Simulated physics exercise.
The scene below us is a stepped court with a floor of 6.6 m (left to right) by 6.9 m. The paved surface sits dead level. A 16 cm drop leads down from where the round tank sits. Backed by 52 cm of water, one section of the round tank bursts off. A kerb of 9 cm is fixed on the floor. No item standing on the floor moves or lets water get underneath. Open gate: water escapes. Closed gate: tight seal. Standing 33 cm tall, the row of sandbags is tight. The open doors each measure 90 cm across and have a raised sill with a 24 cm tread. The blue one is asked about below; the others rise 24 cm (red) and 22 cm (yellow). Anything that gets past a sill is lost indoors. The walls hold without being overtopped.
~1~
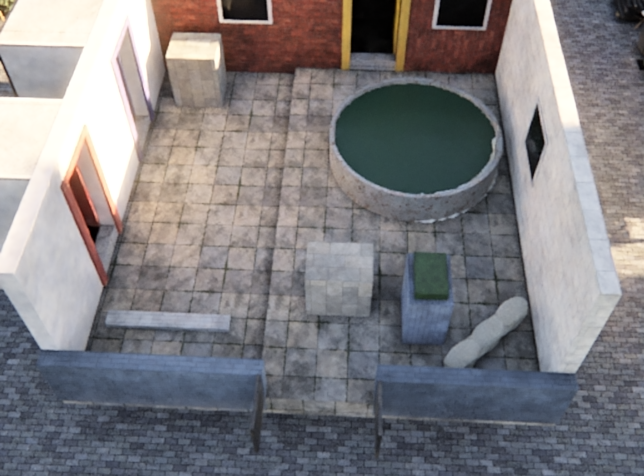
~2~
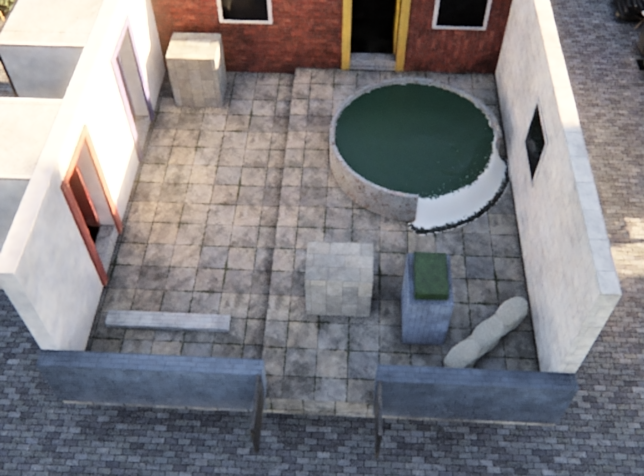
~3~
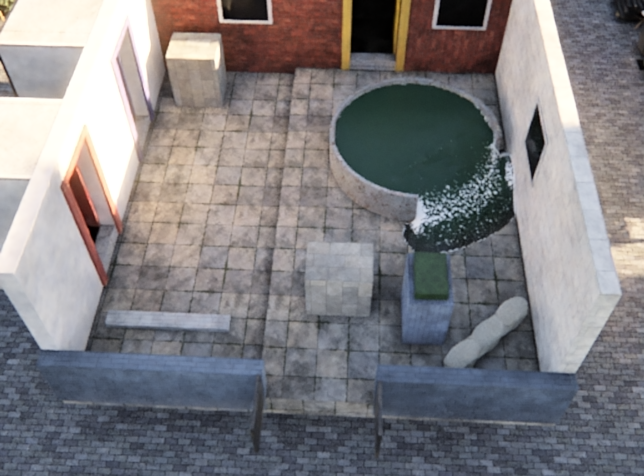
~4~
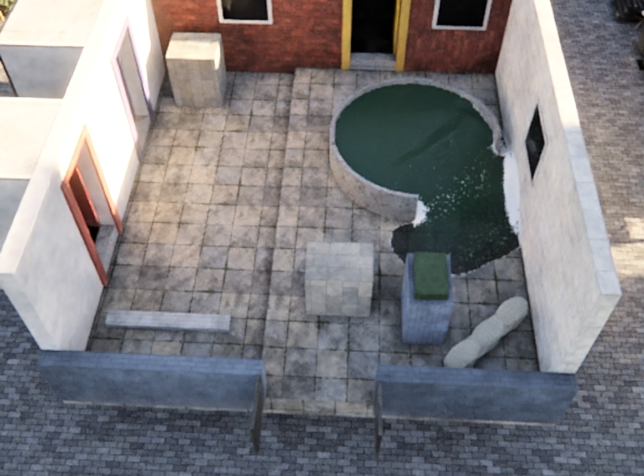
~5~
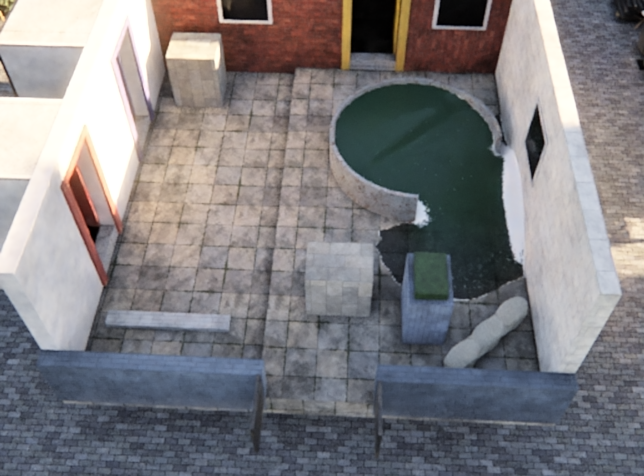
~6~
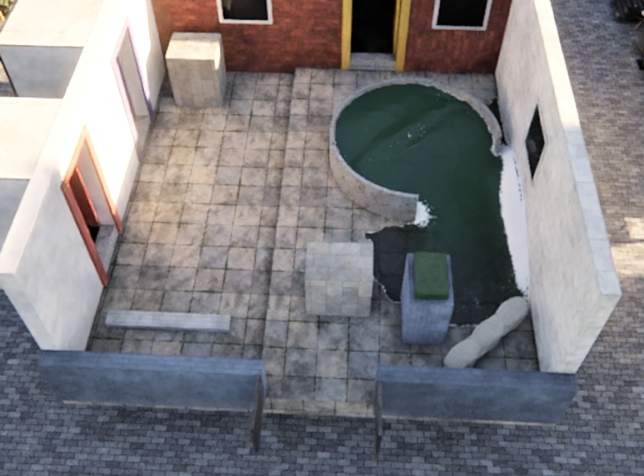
Dark green water pours from a round tank at the right of a paved, walled courtyard, seen from high above by a still camera. A red brick wall with a yellow-framed doorway stands behind, an orange-framed opening is at left, and pale blocks and a green-topped grey one dot the floor. The tank's front right section breaks outward, white froth scatters, and the water spreads forward around the green-topped block.
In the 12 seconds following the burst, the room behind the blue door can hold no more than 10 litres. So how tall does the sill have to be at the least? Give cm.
It would have to be close to 7 cm high.
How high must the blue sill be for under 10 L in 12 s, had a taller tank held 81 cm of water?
Roughly 15 cm high.
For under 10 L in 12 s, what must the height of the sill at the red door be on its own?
Red door, minimum about 9.0 cm.
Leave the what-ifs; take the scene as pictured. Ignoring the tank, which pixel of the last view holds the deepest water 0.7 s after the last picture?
(524, 306).
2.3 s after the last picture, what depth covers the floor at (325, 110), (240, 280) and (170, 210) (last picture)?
In order: Around 0, 0 and 0 cm.
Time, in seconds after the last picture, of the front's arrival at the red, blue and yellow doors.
The red door at 4.0 s, the blue door at 5.0 s and the yellow door at 2.2 s.
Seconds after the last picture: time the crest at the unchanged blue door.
Peak time: About 5.5 s.
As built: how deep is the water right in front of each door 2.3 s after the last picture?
Lab note, cm: Red 0; blue 0; yellow 2.
Then, 0.7 s after the last picture water covers 15 % of the floor, deepest (50 cm) near (524, 306); it has not reached the blue door.
Then, 2.3 s after the last picture water covers 35 % of the floor, deepest (43 cm) near (454, 334); it has not reached the blue door.
Then, 11.3 s after the last picture water covers 95 % of the floor, deepest (12 cm) near (455, 345); 8 cm at the blue door, 0 litres in over its 17 cm sill.
At the blue door as built, the water peaked near 11 cm, 5.7 s after the last picture.
Run again over the same 12 s with other heights there, 19 litres in over 6 cm, 4 litres over 8 cm. The limit of 10 litres is kept from about 7 cm up.
